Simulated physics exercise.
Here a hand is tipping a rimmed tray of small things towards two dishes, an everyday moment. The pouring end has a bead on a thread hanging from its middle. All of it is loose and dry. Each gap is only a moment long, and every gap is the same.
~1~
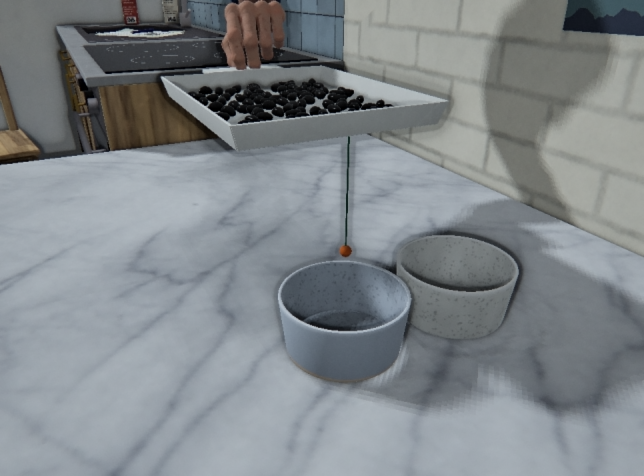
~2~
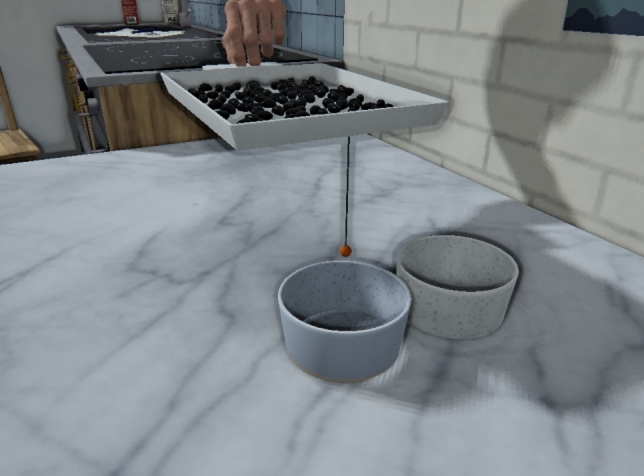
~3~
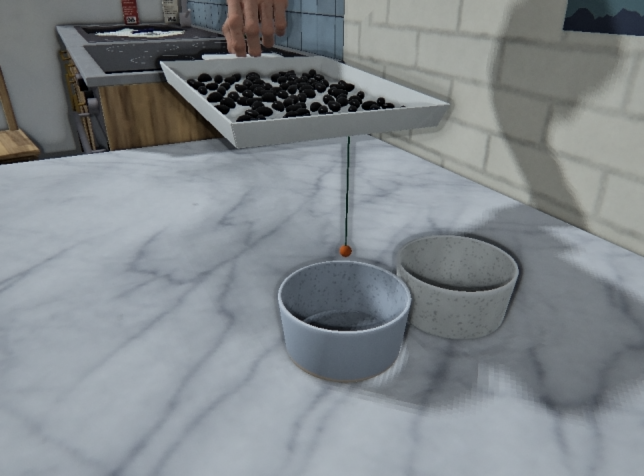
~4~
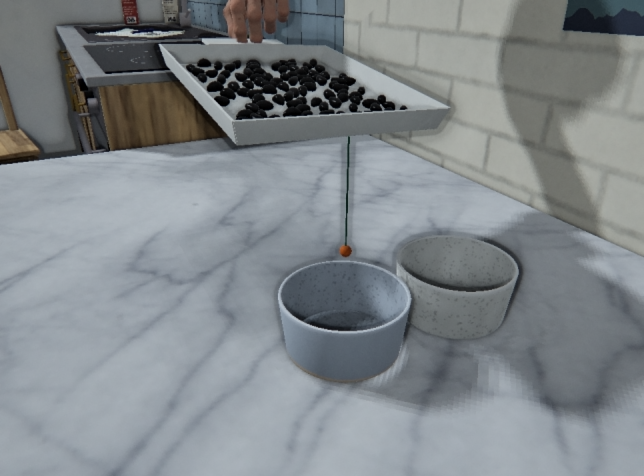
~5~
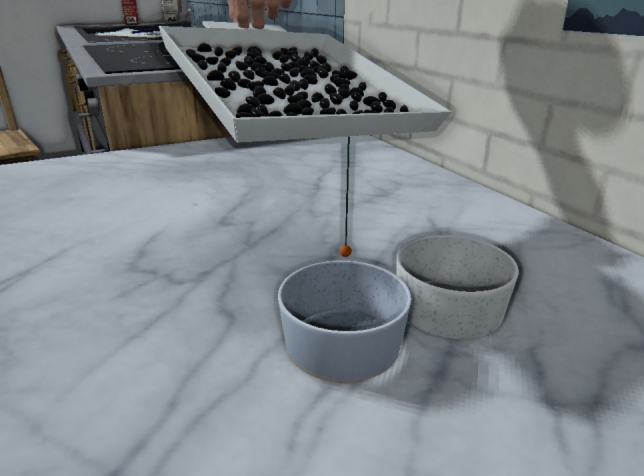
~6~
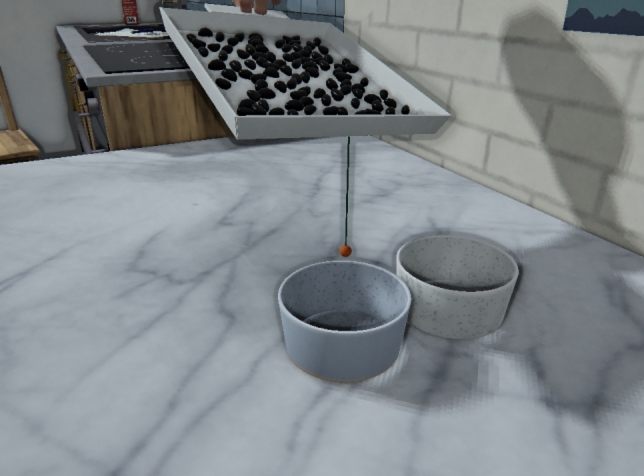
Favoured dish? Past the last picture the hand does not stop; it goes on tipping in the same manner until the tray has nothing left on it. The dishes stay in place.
Right.
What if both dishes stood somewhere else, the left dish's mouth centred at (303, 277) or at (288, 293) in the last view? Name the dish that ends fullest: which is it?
Try 1: The right-side dish; try 2: The right-side dish.
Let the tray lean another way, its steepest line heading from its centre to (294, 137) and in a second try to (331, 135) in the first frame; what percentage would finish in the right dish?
Roughly 0 % in the first case and 10 % in the second.
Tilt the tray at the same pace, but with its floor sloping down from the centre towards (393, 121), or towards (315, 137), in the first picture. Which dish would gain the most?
Case one: The dish at right. Case two: The dish at left.
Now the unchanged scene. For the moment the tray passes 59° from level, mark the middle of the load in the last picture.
The centre of the load shows up near (385, 101) in the last view.
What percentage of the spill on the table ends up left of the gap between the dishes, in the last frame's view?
Roughly 30 in a hundred.
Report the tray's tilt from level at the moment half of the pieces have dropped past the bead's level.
Somewhere around 110 degrees.
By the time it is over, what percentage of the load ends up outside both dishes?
Share: Approx. 10 %.
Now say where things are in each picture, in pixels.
The first picture shows corners of the pouring end (236, 123) and (440, 100), level; middle of the load (283, 102), black beans; left dish (378, 351); right dish (495, 310); bead on its thread (346, 251).
The second picture shows corners of the pouring end (236, 122) and (440, 101), level; middle of the load (283, 100).
The third picture shows corners of the pouring end (237, 121) and (440, 103), tipped barely, lowest at the right corner; middle of the load (284, 95).
The fourth picture shows corners of the pouring end (238, 118) and (441, 106), tipped a little, lowest at the right corner; middle of the load (284, 86).
The fifth picture shows corners of the pouring end (239, 115) and (442, 109), tipped a little, lowest at the right corner; middle of the load (285, 78).
The sixth picture shows corners of the pouring end (241, 113) and (443, 112), tipped clearly, lowest at the right corner; middle of the load (287, 70); left dish (378, 351); right dish (495, 310).
Just after the last frame, tray tipped steeply; every one on the tray.
A moment on, tray tipped right over; the larger part on the tray; about a tenth in the right dish; about a tenth in the air.
Further on, tray tipped past a quarter turn; about a tenth in the left dish; the larger part in the right dish; about a tenth outside both.
When it is over, tray tipped past a quarter turn; about a tenth in the left dish; the larger part in the right dish; about a tenth outside both.
